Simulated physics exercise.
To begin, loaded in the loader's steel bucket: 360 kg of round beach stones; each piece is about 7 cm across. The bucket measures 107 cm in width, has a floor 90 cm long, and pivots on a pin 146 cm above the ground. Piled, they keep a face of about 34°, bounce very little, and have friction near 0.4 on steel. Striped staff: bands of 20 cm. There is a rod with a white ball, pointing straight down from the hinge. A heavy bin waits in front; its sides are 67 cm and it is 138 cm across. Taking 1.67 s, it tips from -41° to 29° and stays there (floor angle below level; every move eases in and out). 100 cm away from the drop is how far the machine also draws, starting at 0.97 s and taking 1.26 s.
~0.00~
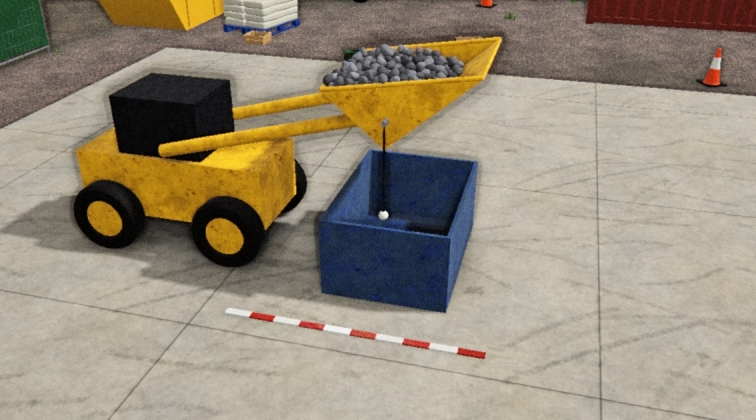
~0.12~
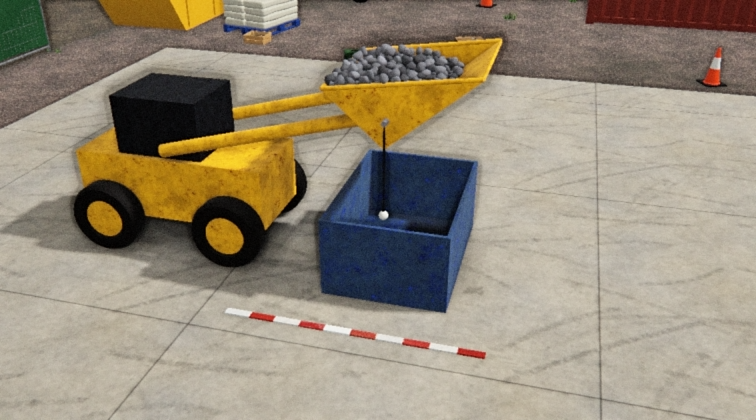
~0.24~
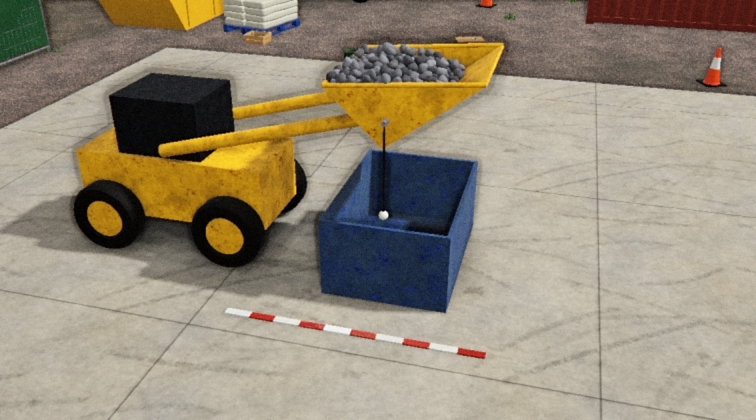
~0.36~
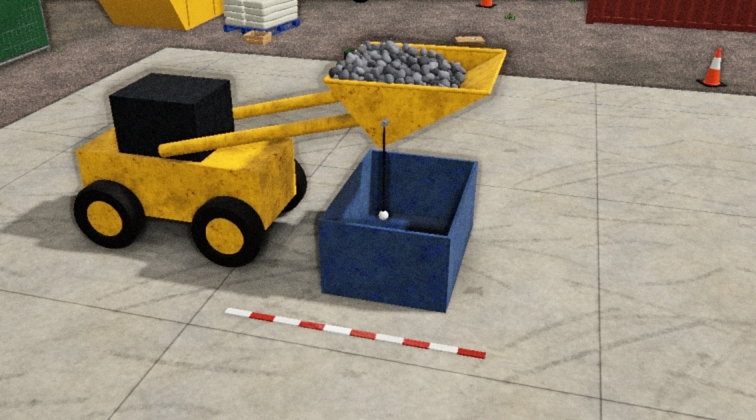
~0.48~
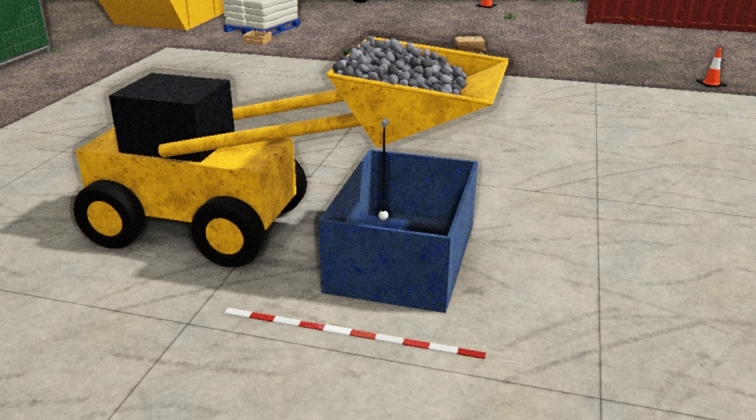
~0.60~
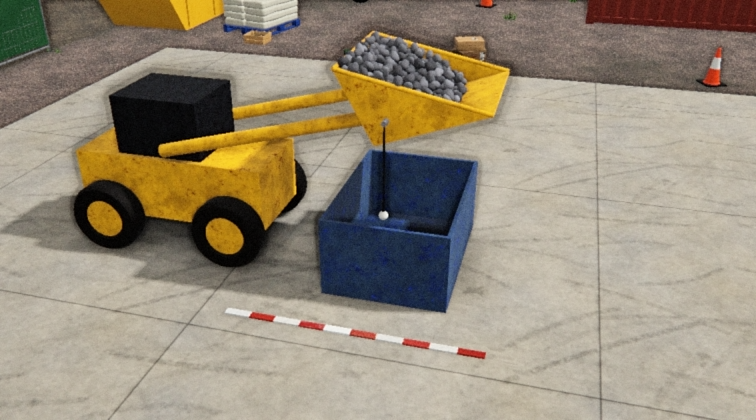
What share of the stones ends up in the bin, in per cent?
About 75 per cent.
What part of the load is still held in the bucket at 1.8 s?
25%, roughly.
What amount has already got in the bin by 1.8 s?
By that point it's something like 50 in a hundred.
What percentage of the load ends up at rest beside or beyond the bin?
Roughly 25 per cent.
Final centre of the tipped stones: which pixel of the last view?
Look at roughly (429, 255).
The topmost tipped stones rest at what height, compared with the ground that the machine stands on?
Close to 28 cm above that ground.
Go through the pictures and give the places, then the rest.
Lip at (483, 78), floor tilted -41°, highest stones at (402, 56), in the first picture.
The bucket is at -40°, its lip at (484, 80); the top of the load is at (400, 55); the stones move at 0.1 m/s on average, in the second picture.
The bucket is at -37°, its lip at (486, 85); the top of the load is at (402, 54); the stones move at 0.1 m/s on average, in the third picture.
The bucket is at -33°, its lip at (489, 93); the top of the load is at (396, 50); the stones move at 0.2 m/s on average, in the fourth picture.
The bucket is at -27°, its lip at (492, 104); the top of the load is at (378, 47); the stones move at 0.2 m/s on average, in the fifth picture.
The bucket is at -20°, its lip at (493, 116); the top of the load is at (380, 43); the stones move at 0.2 m/s on average, in the sixth picture.
After 1.2 s the floor is at 18°; 98 % in the bucket, 2 % beside or beyond the bin; the foremost stones are at (475, 156).
After 1.8 s the floor is at 29°; 24 % in the bucket, 52 % in the bin, 24 % beside or beyond the bin; the foremost stones are at (535, 261).
After 2.7 s the floor is at 29°; 0 % in the bucket, 76 % in the bin, 24 % beside or beyond the bin; the foremost stones are at (647, 294).
After 5.2 s the floor is at 29°; 0 % in the bucket, 76 % in the bin, 24 % beside or beyond the bin; the foremost stones are at (653, 295).
